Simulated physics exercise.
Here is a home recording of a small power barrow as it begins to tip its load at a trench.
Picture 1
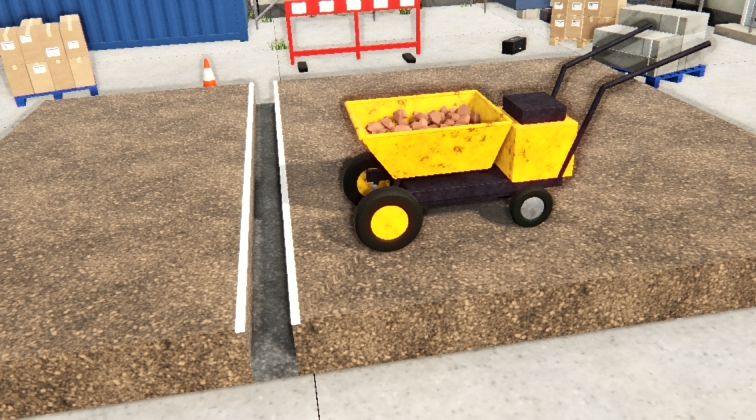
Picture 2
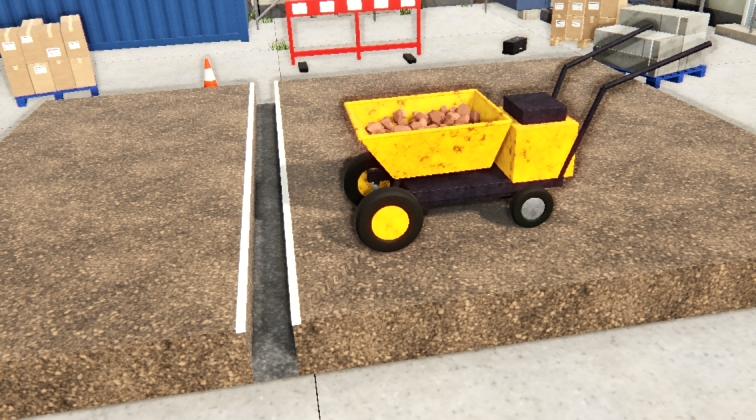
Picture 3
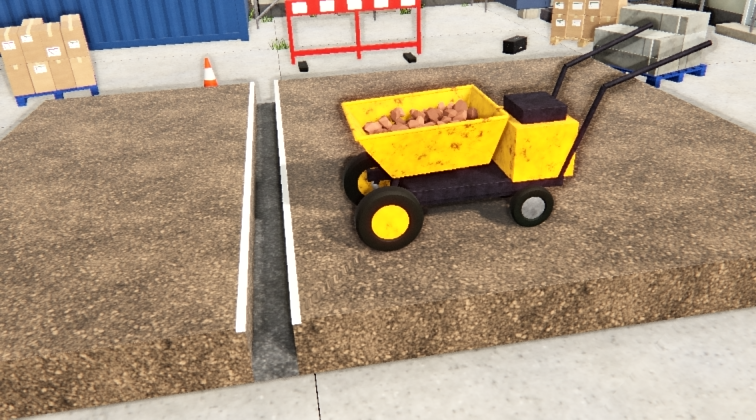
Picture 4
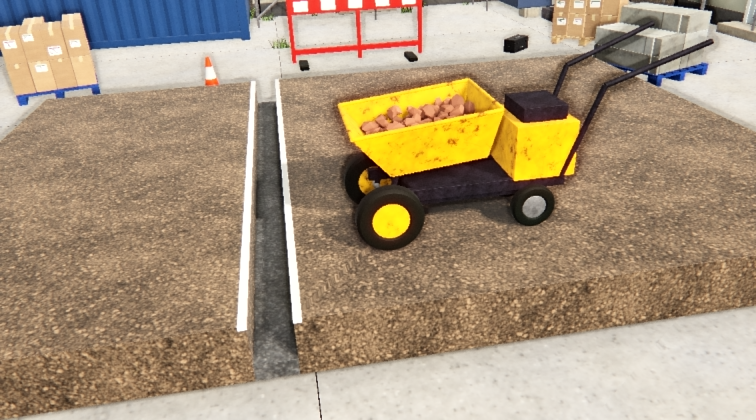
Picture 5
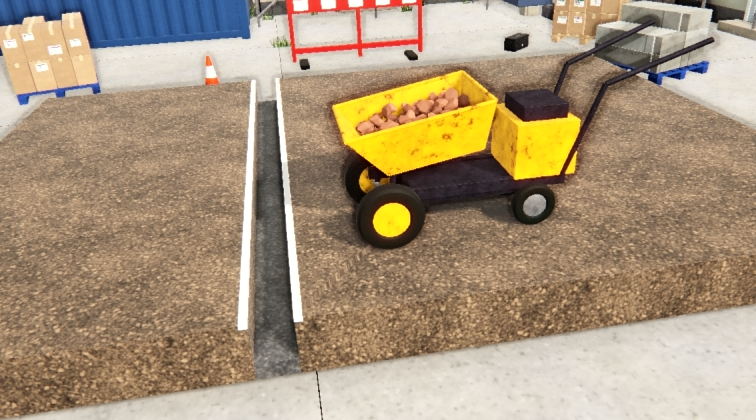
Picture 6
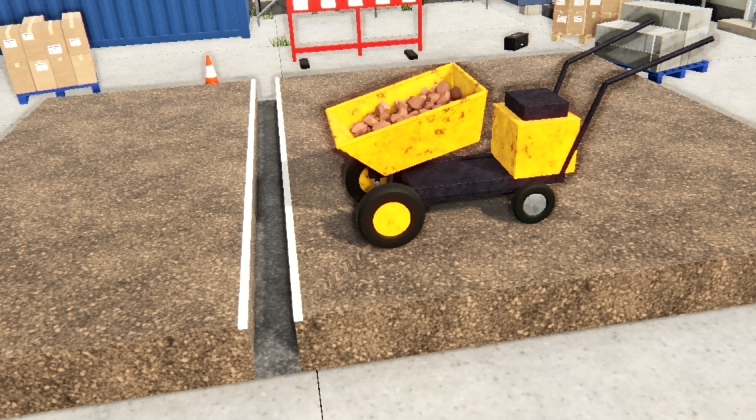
A yellow power barrow loaded with rubble stood to the right of a narrow trench, its skip level at first, then gradually tilting forward to the left while the wheels stayed in place.
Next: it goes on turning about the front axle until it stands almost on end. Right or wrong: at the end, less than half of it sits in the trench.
Wrong.
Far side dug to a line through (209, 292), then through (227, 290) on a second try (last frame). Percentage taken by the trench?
About 100 and 100 per cent.
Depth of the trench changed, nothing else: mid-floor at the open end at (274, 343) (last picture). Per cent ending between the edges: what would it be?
I'd guess close to 70 percent.
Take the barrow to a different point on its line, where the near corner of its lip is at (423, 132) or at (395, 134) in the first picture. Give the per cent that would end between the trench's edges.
Well, you'd get roughly 30 per cent from the first place and roughly 50 per cent from the second.
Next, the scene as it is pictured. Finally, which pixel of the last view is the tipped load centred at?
Last view, resting centre - approx. (270, 256).
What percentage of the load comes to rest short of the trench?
Call it some 5 percent of the pieces.
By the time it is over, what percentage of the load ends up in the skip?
Around 0 %.
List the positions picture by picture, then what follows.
Lip of the skip at (361, 138), level; top of the load at (422, 127), lumps of rubble; first edge of the trench at (292, 284); far edge at (241, 291), the trench under half as wide as the skip, and about as deep as wide, in the first picture.
Lip of the skip at (361, 138), level; top of the load at (422, 127), in the second picture.
Lip of the skip at (357, 139), tipped barely; top of the load at (444, 124), in the third picture.
Lip of the skip at (353, 140), tipped a little; top of the load at (441, 120), in the fourth picture.
Lip of the skip at (346, 143), tipped a little; top of the load at (440, 104), in the fifth picture.
Lip of the skip at (339, 147), tipped clearly; top of the load at (443, 112); first edge of the trench at (295, 281); far edge at (244, 288), in the sixth picture.
Soon, skip tipped steeply; all in the skip.
A while on, skip tipped right over; most in the skip; a stray few short of the trench; about a quarter in or heaped over the trench; a stray few falling.
Towards the end, skip tipped right over; a small part in the skip; a stray few short of the trench; most in or heaped over the trench; a small part beyond it.
Finally, skip tipped right over; a small part short of the trench; most in or heaped over the trench; a small part beyond it.
